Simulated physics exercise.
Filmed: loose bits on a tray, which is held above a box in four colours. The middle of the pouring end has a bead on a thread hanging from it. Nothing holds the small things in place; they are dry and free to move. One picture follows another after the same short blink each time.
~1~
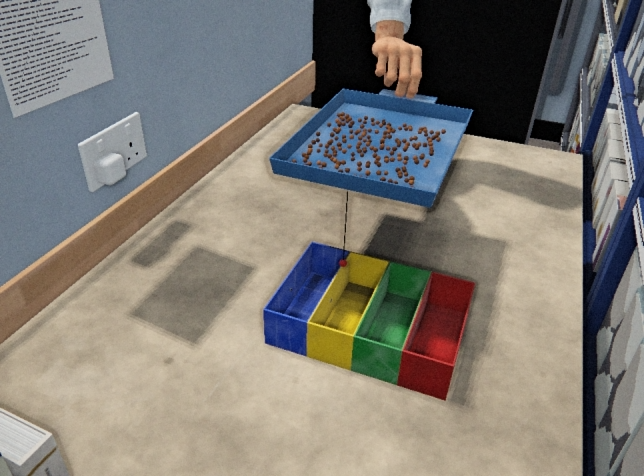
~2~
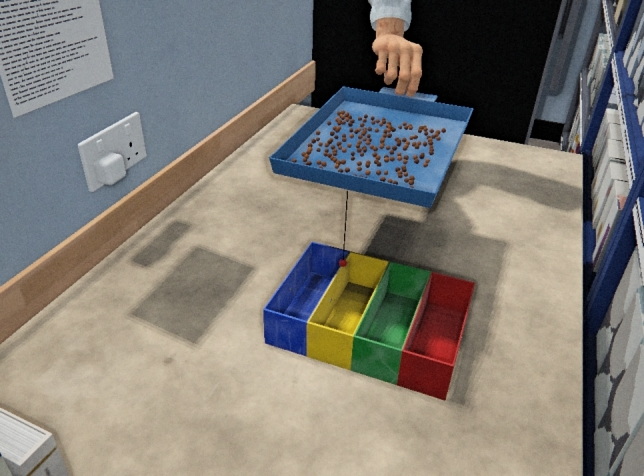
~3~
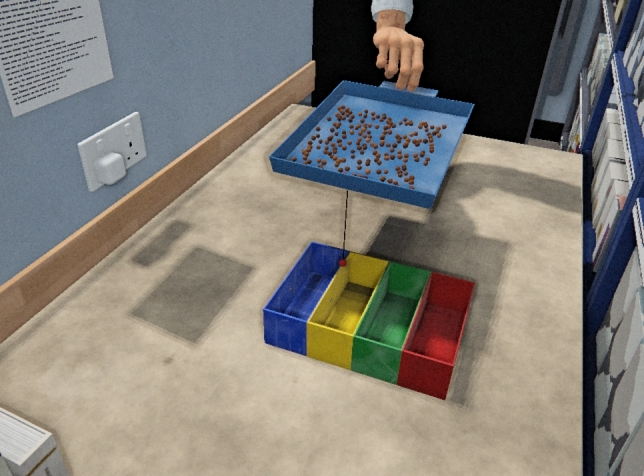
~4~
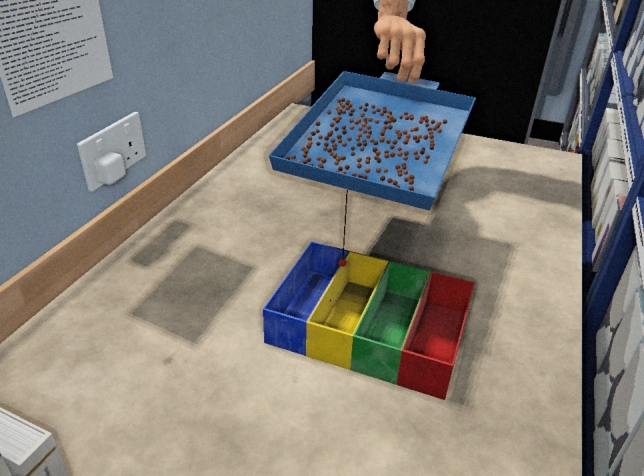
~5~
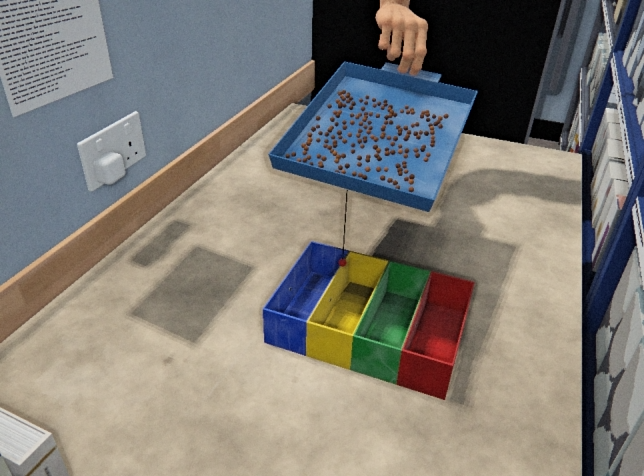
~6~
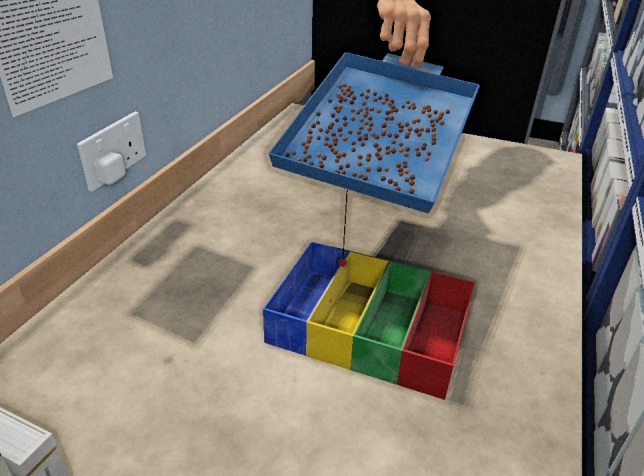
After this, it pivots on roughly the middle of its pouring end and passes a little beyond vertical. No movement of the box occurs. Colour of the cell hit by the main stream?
Green.
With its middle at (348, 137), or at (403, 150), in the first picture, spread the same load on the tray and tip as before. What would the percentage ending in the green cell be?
Around 80 percent the first time, around 90 percent the second.
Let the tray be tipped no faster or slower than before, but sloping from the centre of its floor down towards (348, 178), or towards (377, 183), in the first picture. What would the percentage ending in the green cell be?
Lab note: Case 1 near 10 %, case 2 near 60 %.
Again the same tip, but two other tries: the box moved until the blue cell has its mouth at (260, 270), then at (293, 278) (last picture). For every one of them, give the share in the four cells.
In turn about 70 and about 100 percent.
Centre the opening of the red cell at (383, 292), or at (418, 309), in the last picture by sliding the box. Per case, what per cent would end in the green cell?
Approximately 0 percent, followed by approximately 20 percent.
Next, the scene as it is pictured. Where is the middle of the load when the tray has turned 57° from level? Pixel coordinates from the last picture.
Look around (395, 189) in the last picture.
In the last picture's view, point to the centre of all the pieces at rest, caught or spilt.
I'd put the middle somewhere around (394, 332).
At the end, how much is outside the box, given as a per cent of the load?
0 %.
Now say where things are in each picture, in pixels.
In the first frame, corners of the pouring end at (273, 157) and (433, 191), level; middle of the load at (364, 149), cereal balls; bead on its thread at (343, 263); blue cell at (286, 329); yellow cell at (330, 343); green cell at (376, 357); red cell at (425, 372).
In the second frame, corners of the pouring end at (273, 157) and (433, 191), level; middle of the load at (364, 148).
In the third frame, corners of the pouring end at (273, 156) and (433, 193), tipped barely, lowest at the right corner; middle of the load at (365, 145).
In the fourth frame, corners of the pouring end at (273, 155) and (432, 195), tipped a little, lowest at the right corner; middle of the load at (365, 142).
In the fifth frame, corners of the pouring end at (273, 153) and (432, 197), tipped a little, lowest at the right corner; middle of the load at (365, 138).
In the sixth frame, corners of the pouring end at (273, 152) and (432, 199), tipped a little, lowest at the right corner; middle of the load at (366, 135); blue cell at (285, 329); yellow cell at (329, 342); green cell at (376, 356); red cell at (425, 371).
Soon, tray tipped steeply; nearly all on the tray; a stray few falling or outside the box.
A while on, tray tipped right over; most on the tray; a small part in the green cell; a stray few in the red cell; a small part falling or outside the box.
Towards the end, tray tipped past a quarter turn; most in the green cell; a small part in the red cell; a small part in the yellow cell.
Finally, tray tipped past a quarter turn; most in the green cell; a small part in the red cell; a small part in the yellow cell; none in the blue cell.
